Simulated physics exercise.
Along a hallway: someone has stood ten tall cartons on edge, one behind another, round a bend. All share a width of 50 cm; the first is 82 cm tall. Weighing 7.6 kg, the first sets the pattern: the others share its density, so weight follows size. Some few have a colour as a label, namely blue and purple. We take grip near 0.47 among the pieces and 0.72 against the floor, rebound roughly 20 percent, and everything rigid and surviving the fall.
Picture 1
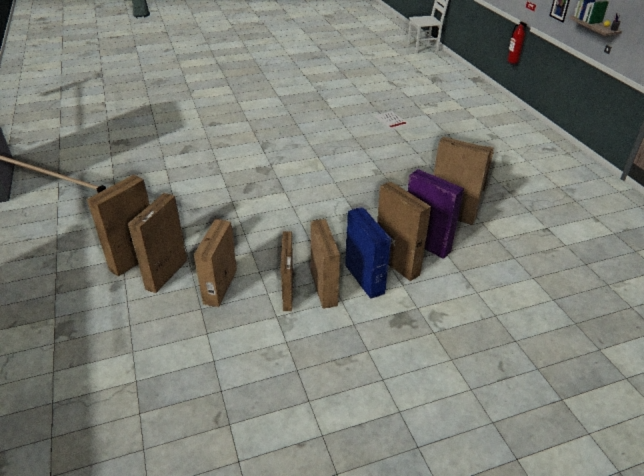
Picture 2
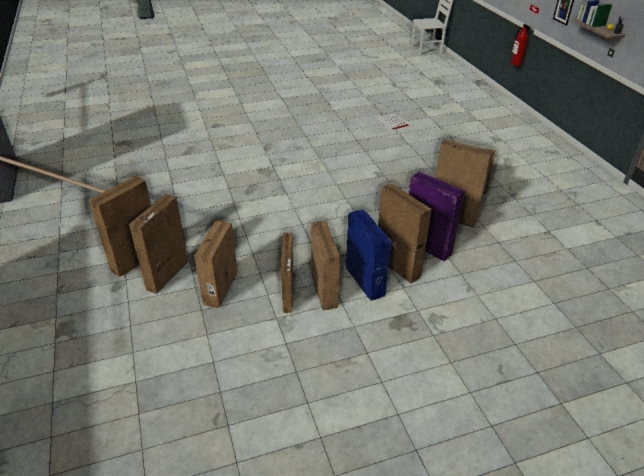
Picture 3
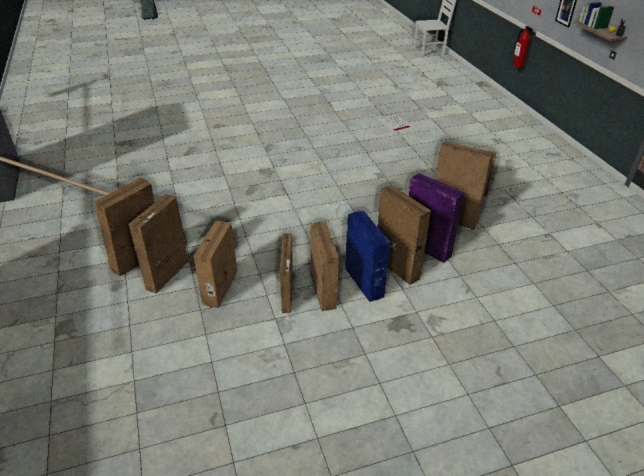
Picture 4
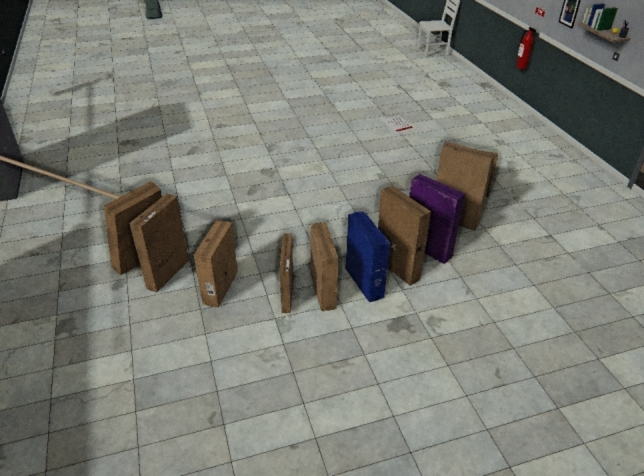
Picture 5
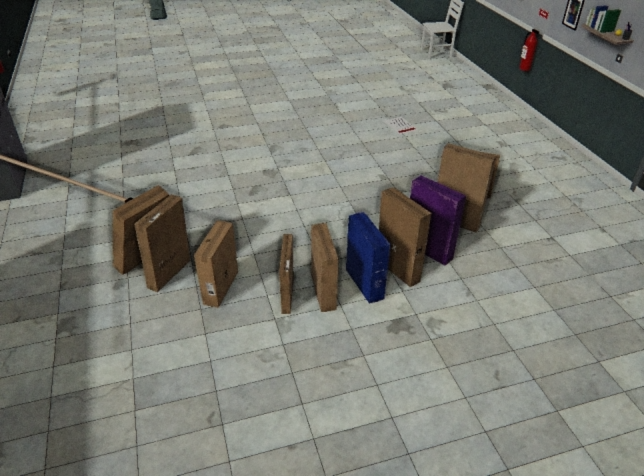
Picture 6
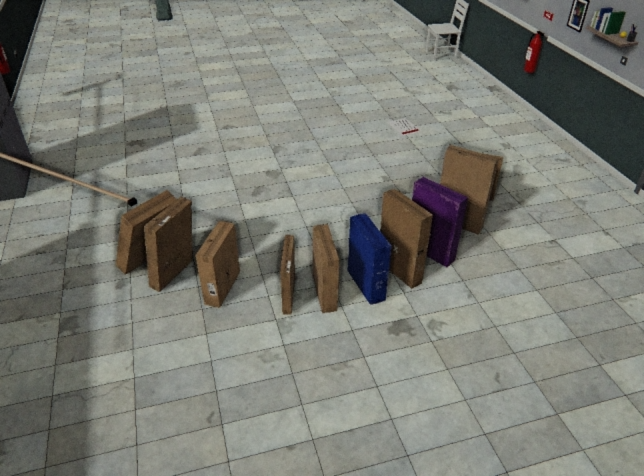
A curved row of upright brown boxes, with one blue and one purple, stood on a tiled floor as a pole from the left pushed the leftmost box until it leaned slightly against its neighbor.
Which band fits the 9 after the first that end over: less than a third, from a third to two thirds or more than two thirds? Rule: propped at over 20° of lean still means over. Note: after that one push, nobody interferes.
More than two thirds.
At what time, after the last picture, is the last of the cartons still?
Near 3.0 s.
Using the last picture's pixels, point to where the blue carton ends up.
At about (402, 260).
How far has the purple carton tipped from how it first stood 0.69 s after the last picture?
Some 0°.
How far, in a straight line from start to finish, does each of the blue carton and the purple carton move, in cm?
Well, the blue finishes about 40 cm from where it began, while the purple finishes about 50 cm from its start.
Then, 0.69 s on from the sixth picture, 2 of the 9 other cartons over.
Then, 2.03 s on from the sixth picture, 8 of the 9 other cartons over; blue carton tipped 62°; purple carton tipped 51°.
Finally, 9 of the 9 other cartons over; purple carton lying flat; blue carton tipped 66°. That is 100 per cent. Not one is left standing. Seen by the last camera, middles, purple carton near (459, 223), blue carton near (402, 260).
